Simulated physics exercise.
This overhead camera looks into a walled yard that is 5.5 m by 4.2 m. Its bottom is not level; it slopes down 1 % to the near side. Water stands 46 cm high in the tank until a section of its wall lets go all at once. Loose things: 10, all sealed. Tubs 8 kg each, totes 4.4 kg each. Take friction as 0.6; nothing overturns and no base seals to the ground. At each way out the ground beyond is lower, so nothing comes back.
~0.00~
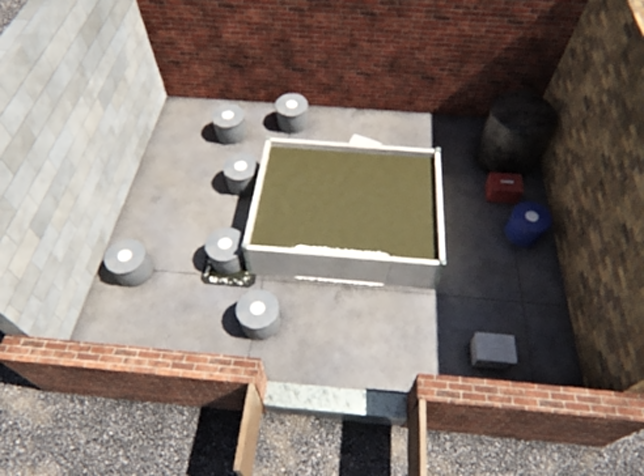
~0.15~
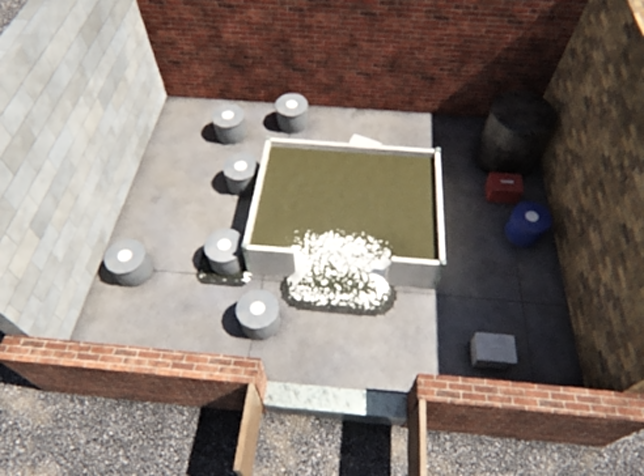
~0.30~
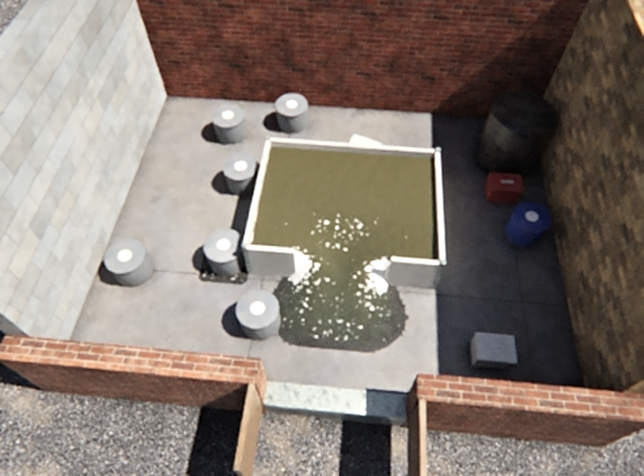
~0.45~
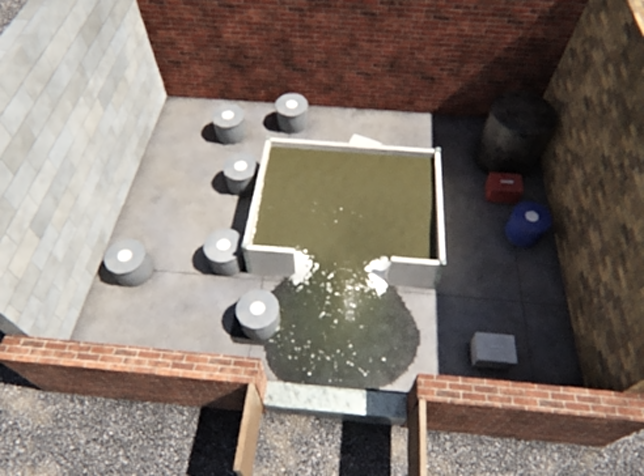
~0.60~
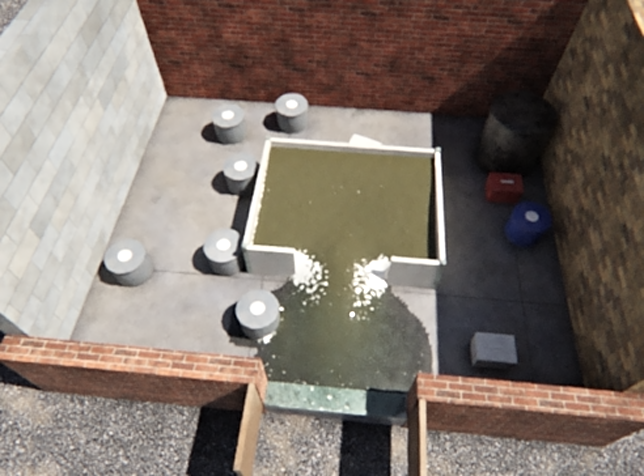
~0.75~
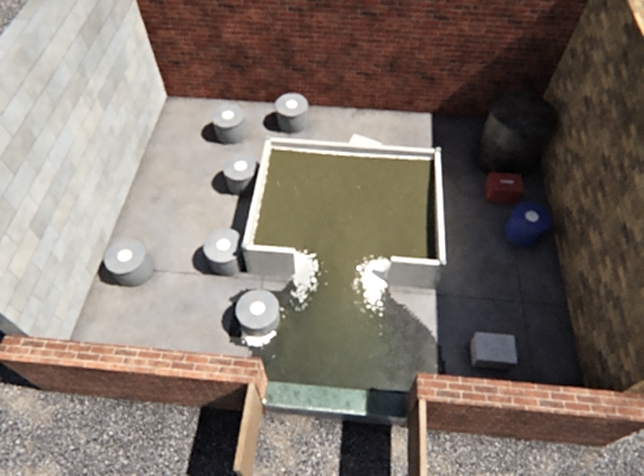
Murky water bursting through the near wall of a raised tank and spreading across a walled yard to the doorway, containers staying put.
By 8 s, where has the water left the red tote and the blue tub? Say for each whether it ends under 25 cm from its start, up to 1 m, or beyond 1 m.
Red tote: Under 25 cm; blue tub: Under 25 cm.
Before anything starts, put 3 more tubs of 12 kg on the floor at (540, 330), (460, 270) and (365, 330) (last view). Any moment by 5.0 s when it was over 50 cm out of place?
Lab note - in order: Below threshold / below threshold / above threshold.
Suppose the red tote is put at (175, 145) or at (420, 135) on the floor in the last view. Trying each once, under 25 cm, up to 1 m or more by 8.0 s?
Well, it scarcely moves on the first try and scarcely moves on the second.
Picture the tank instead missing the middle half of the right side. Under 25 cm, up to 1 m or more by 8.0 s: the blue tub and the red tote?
In that case the blue tub winds up well away while the red tote winds up well away.
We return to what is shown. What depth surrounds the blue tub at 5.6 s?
Near 3 cm deep.
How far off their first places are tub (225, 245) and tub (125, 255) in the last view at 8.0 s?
Taking them in turn, the shifts are 0 cm and 10 cm.
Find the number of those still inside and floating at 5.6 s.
At that time, 0.
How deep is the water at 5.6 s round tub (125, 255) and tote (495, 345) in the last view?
I'd estimate 3 cm for the first and 2 cm for the second.
After 1.6 s the red tote is near (507, 182), 0.0 m from its start, aground; the blue tub is near (532, 216), 0.0 m from its start, aground; 0 of 10 are out; 0 afloat.
After 3.6 s the red tote is near (507, 182), 0.0 m from its start, aground; the blue tub is near (532, 216), 0.0 m from its start, aground; 0 of 10 are out; 0 afloat.
After 5.6 s the red tote is near (507, 182), 0.0 m from its start, aground; the blue tub is near (532, 216), 0.0 m from its start, aground; 0 of 10 are out; 0 afloat.
After 8.0 s the red tote is near (507, 182), 0.0 m from its start, aground; the blue tub is near (532, 216), 0.0 m from its start, aground; 0 of 10 are out; 0 afloat.
